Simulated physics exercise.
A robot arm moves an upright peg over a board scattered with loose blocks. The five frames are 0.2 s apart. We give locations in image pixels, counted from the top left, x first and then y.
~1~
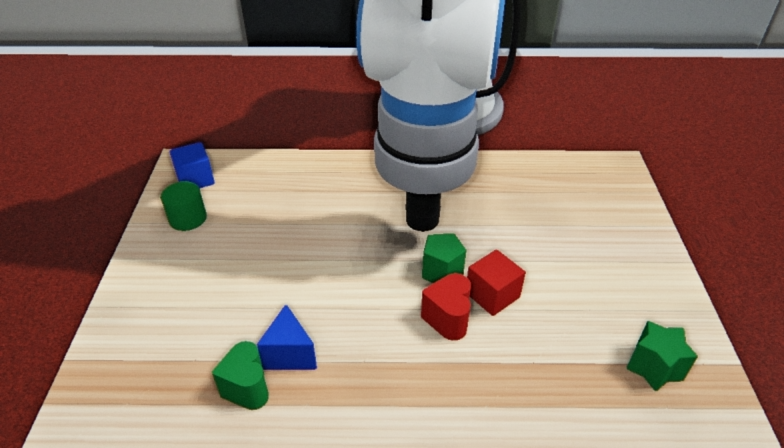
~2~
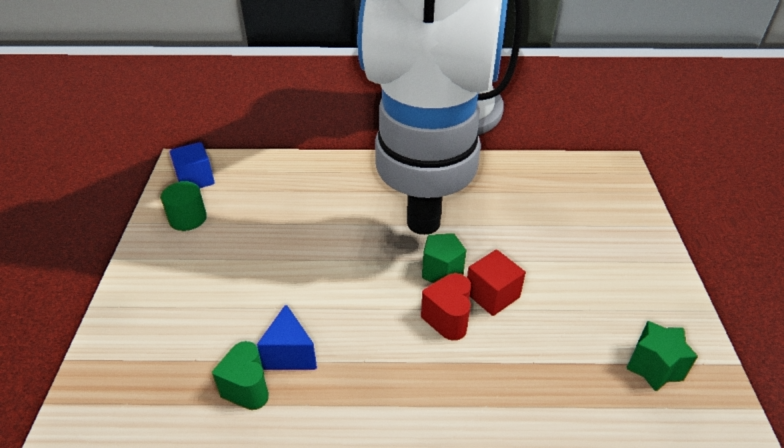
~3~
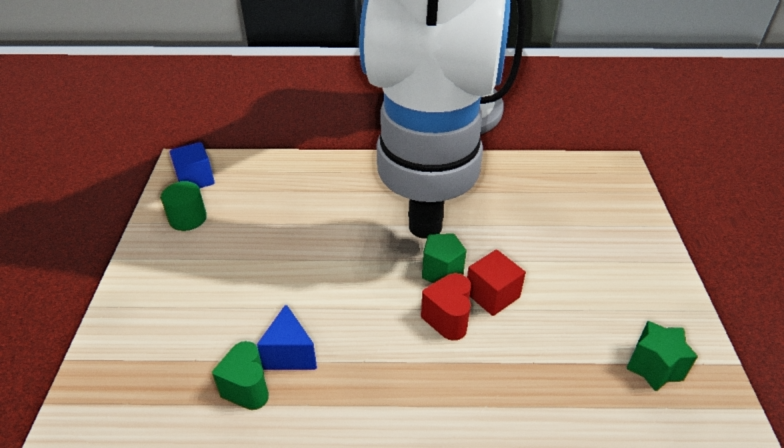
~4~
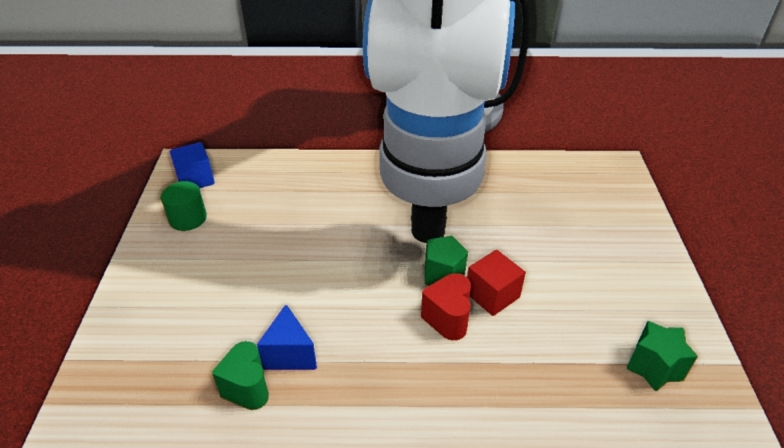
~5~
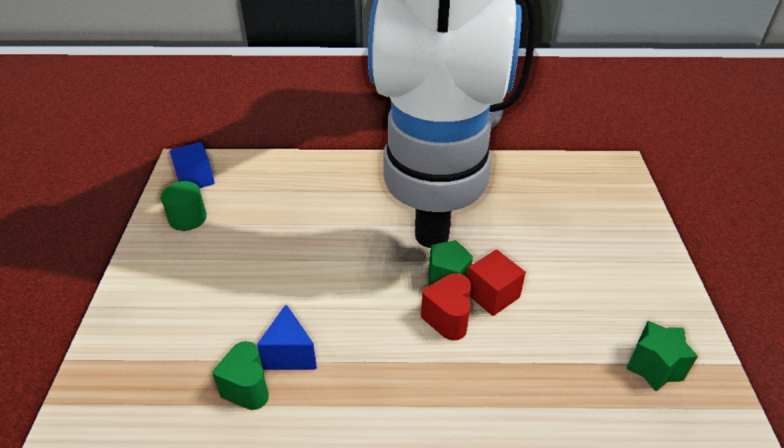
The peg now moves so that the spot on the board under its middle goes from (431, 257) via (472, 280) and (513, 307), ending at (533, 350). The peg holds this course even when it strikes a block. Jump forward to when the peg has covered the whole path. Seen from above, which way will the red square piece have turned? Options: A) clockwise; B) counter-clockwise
My answer is option B.
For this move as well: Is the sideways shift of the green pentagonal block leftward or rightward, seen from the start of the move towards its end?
Answer: Right.
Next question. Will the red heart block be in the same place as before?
No - that is not the case.
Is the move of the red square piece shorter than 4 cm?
No - that is not the case.
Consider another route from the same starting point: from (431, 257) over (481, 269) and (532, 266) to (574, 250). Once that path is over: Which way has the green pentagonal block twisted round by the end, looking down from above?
Turns clockwise.
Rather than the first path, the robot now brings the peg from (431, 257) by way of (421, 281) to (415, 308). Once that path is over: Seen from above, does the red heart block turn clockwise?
I believe so.
The first path, step by step. One third of the way, peg at (475, 260); green pentagonal block at (484, 282), turned 15° clockwise; red heart block at (458, 309), turned 50° clockwise; red square piece at (530, 286), turned 45° anticlockwise.
Two thirds of the way, peg at (517, 288); green pentagonal block at (505, 308), turned 45° clockwise; red heart block at (463, 319), turned 85° clockwise; red square piece at (556, 303), turned 80° anticlockwise.
At the end, peg at (539, 331); green pentagonal block at (510, 345), turned 80° clockwise; red heart block at (463, 329), turned 125° clockwise; red square piece at (585, 328), turned 145° anticlockwise.
